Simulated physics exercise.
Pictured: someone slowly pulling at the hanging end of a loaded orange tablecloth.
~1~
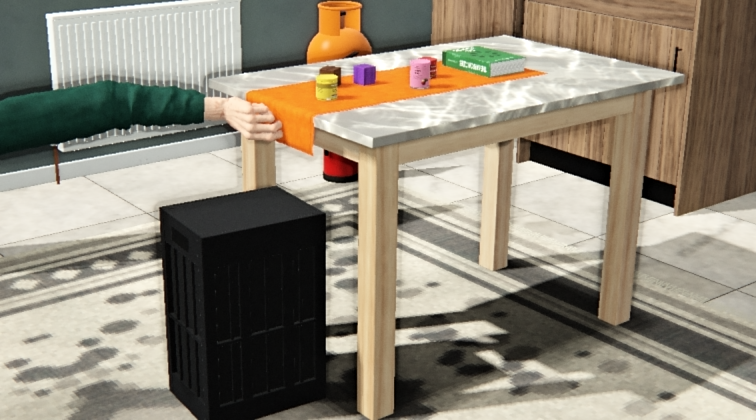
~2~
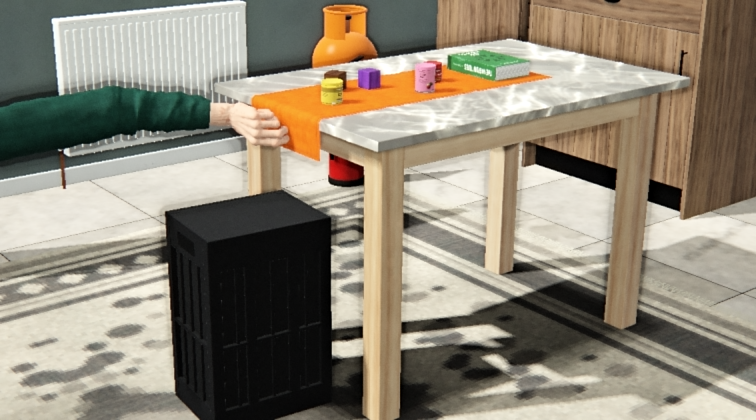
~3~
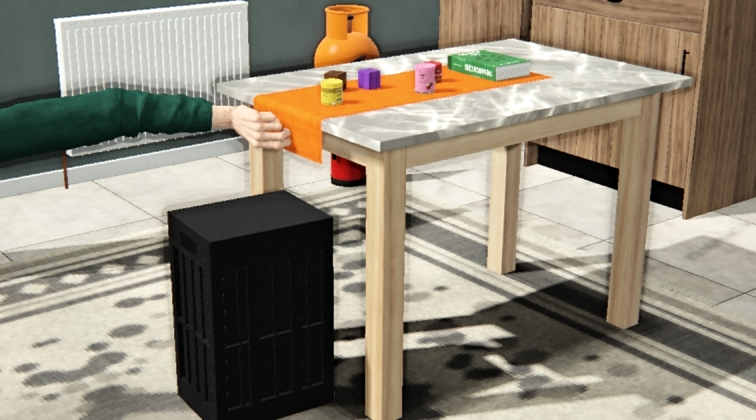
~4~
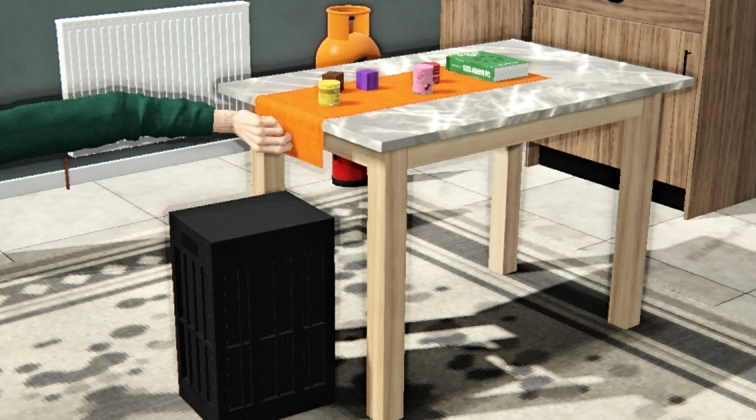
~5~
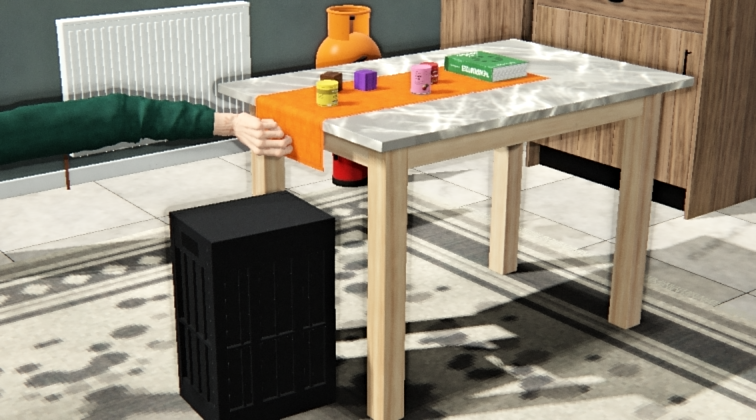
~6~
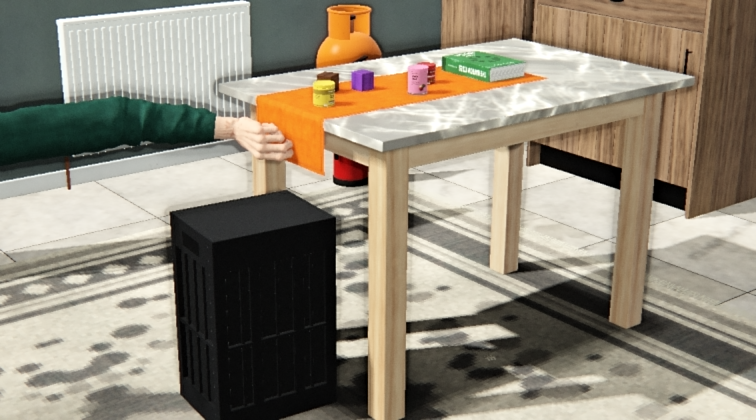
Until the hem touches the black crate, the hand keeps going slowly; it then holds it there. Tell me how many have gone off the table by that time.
By that time the count is one.
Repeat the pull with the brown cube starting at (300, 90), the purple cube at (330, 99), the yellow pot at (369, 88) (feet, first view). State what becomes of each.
The brown cube ends up knocked off, the purple cube ends up knocked off, the yellow pot ends up still aboard.
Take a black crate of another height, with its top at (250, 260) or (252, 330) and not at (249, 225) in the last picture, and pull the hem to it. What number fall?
Counts: 2, 4.
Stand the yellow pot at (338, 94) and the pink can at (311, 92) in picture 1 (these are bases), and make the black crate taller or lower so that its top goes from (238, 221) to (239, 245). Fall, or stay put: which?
Well, the yellow pot is dislodged, and the pink can is dislodged.
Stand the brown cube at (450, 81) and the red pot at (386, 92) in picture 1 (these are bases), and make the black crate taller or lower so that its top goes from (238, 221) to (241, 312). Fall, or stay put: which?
The brown cube ends up still on top and the red pot ends up off the top.
Soon after, hem near (289, 176); all still up.
After that, hem on the crate; yellow pot gone.
In the end, hem on the crate; yellow pot gone. The table loses one.
